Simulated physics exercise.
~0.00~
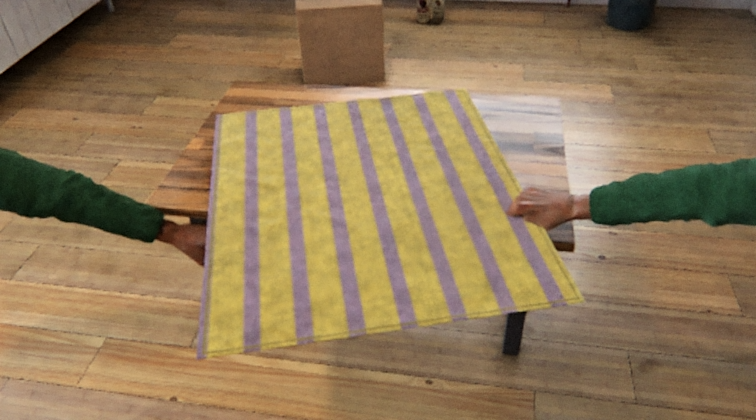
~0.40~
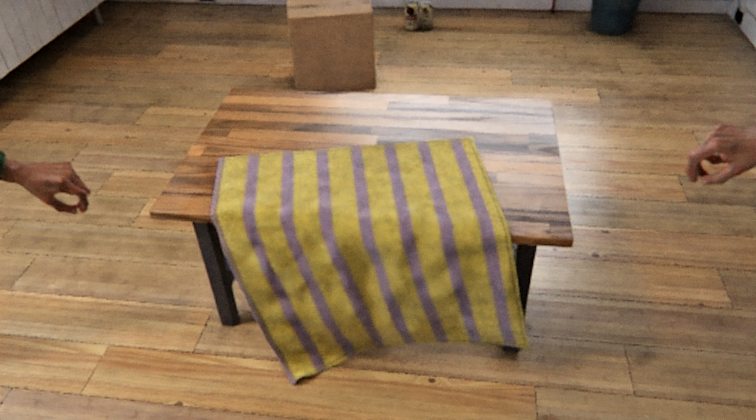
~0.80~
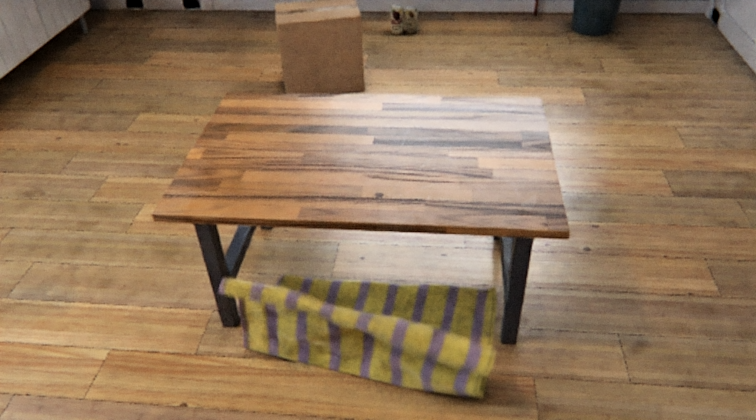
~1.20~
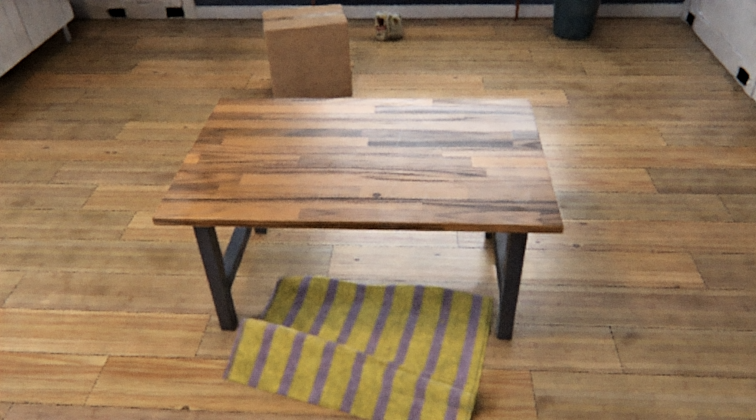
Two hands in green sleeves hold a yellow towel with purple stripes flat above a wooden dining table with dark legs, seen from above and in front in a room with a plank floor. A cardboard box stands behind the table, with a dark bucket farther back to the right. The hands let go and draw apart, and the towel drapes over the front edge, much of it hanging down. It slides off the tabletop and crumples toward the floor as the view drifts slightly sideways. It ends folded over on the floorboards before the bare table.
